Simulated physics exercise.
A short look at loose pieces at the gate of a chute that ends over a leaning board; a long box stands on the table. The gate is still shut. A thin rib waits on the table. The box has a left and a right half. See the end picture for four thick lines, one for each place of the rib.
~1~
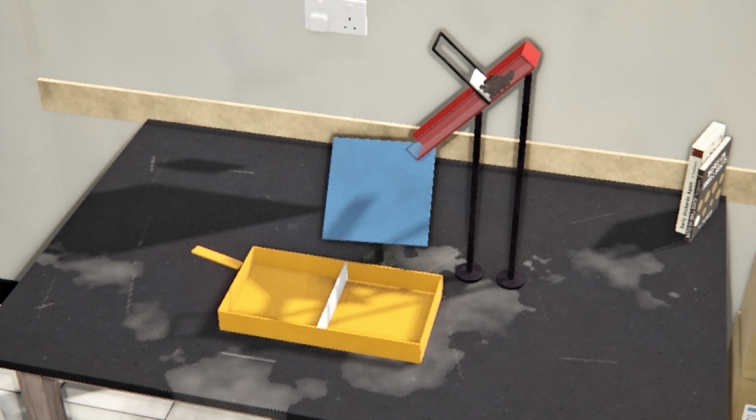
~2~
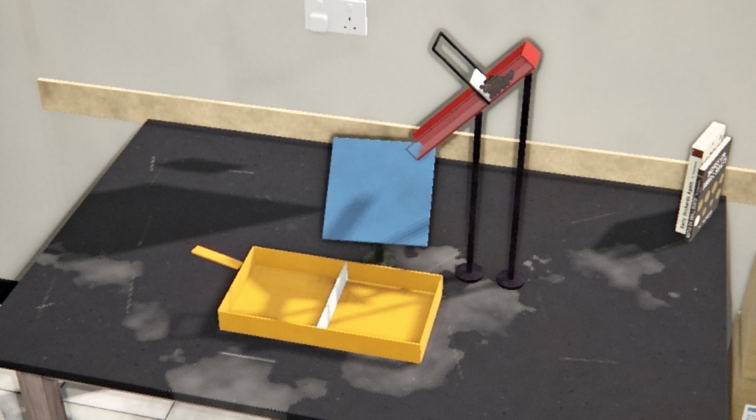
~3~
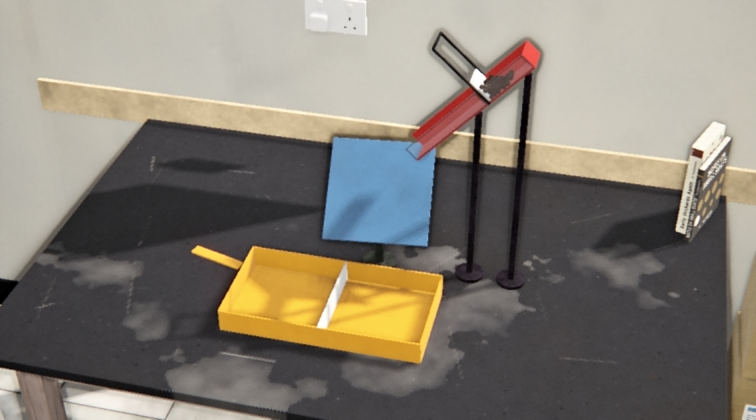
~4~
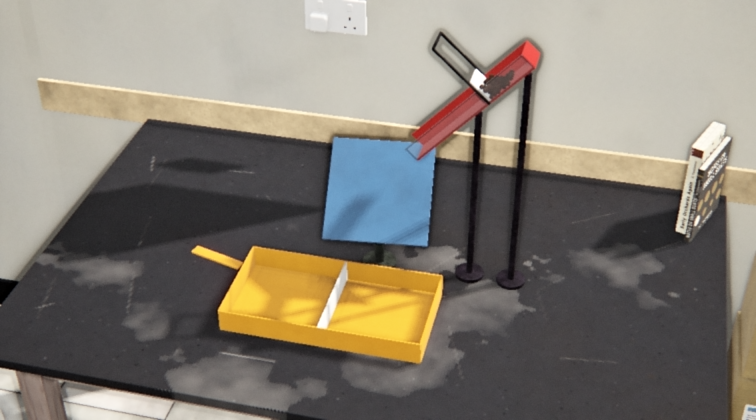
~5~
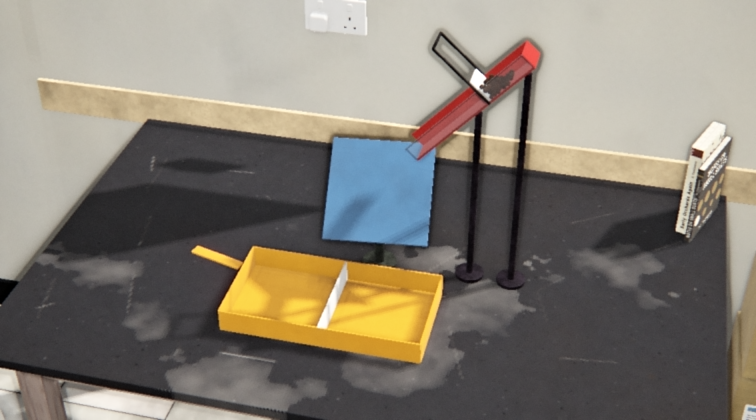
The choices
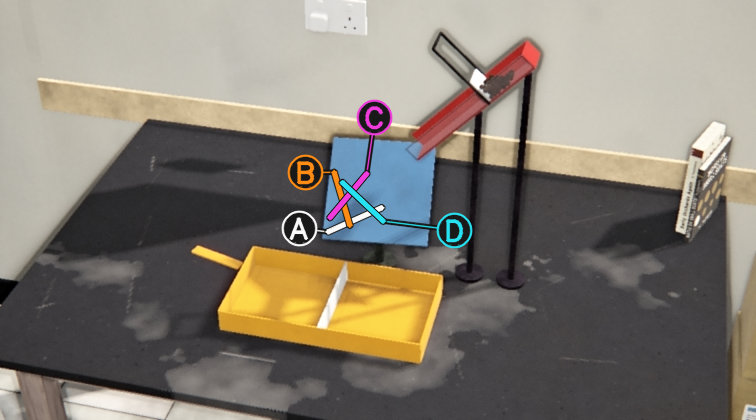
Nothing moves as dark pieces rest behind a gate in a steep red chute.
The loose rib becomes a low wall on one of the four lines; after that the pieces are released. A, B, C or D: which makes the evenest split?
Best: C.
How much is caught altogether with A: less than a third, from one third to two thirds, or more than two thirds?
Line A gives more than two thirds.
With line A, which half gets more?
Left.
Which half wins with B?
The right half.
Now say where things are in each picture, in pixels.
Load behind the gate near (494, 84), allspice berries; lip of the chute near (421, 153), sloping steeply, in the first frame.
Middle of the board near (379, 191), tilted fairly steeply; middle of its low edge near (374, 242); of its high edge near (384, 141), in the second frame.
Front corners of the box near (219, 311) and (420, 345); front end of its middle wall near (318, 327); gate still shut near (476, 79), in the third frame.
Middle of the load near (494, 84); lip near (421, 153), in the fourth frame.
Middle of the load near (494, 84); lip near (421, 153), in the fifth frame.
On the marked copy, line A from (381, 207) to (328, 231); line B from (334, 172) to (349, 225); line C from (366, 173) to (329, 217); line D from (342, 182) to (383, 221).
For line A, of what is caught, the bulk in the left half, a small share in the right.
For line B, of what is caught, a small share in the left half, the bulk in the right.
For line C, of what is caught, close to two thirds in the left half, close to a third in the right.
For line D, of what is caught, only a few in the left half, all but a few in the right.
